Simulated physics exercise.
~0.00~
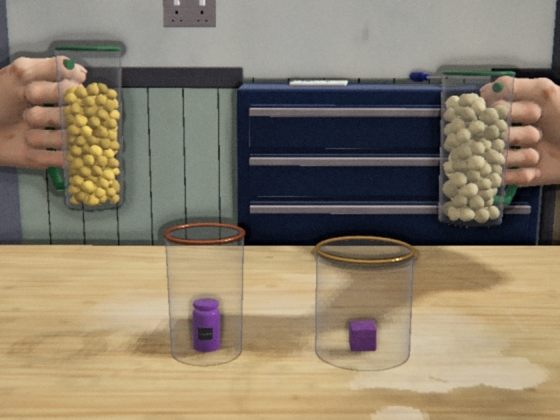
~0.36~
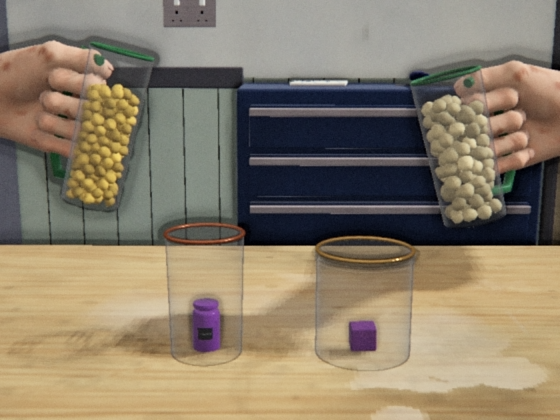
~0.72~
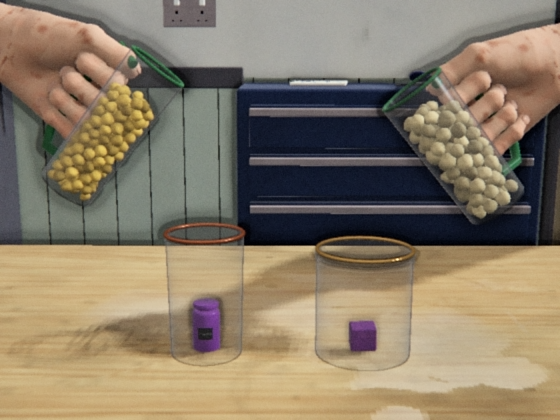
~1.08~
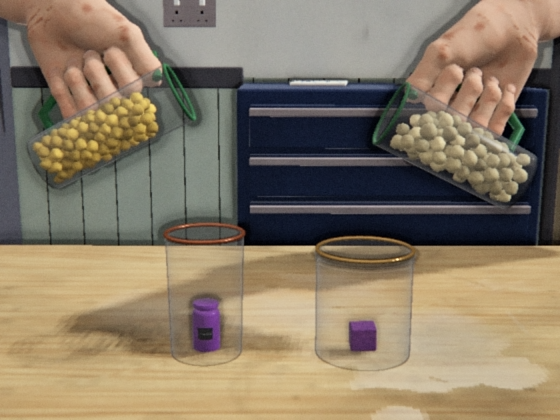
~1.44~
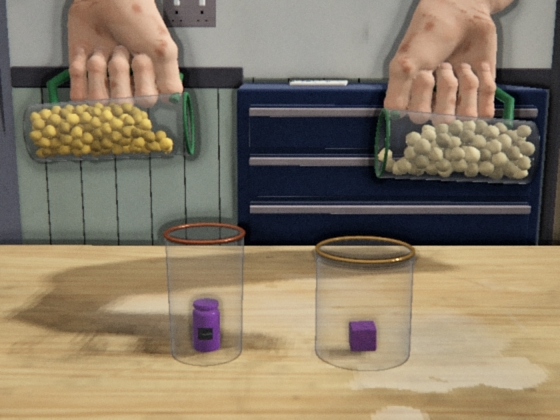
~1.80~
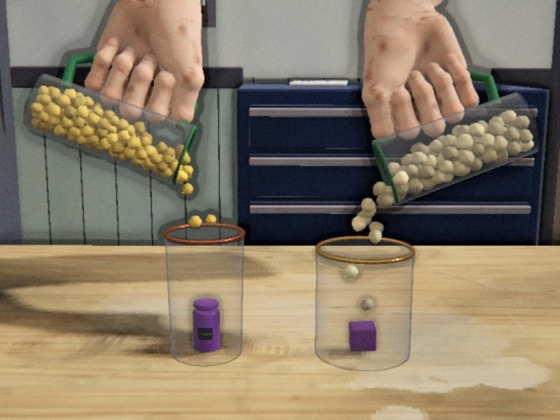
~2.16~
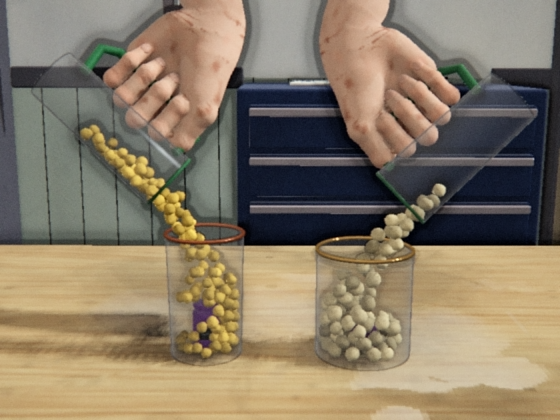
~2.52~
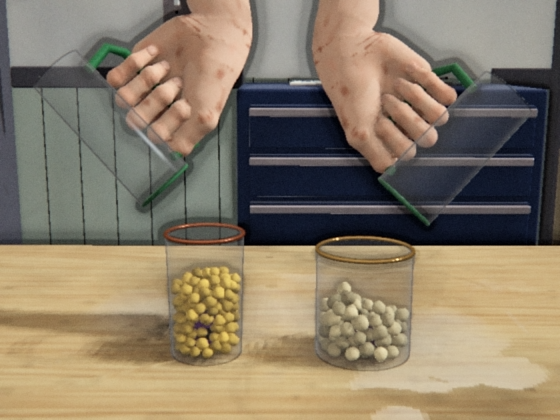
On a wooden table in front of a blue drawer cabinet, a small purple bottle stands inside a clear glass on the left, and a purple cube sits in a wider clear jar on the right. Above them, two hands hold clear cups, one filled with yellow balls and the other with pale ones. The hands tilt the cups inward until they lie on their sides. Balls begin to spill over the rims, then stream down into both containers. Finally, the upturned cups are empty, and both purple objects are buried, with the left glass filled higher than the right jar.
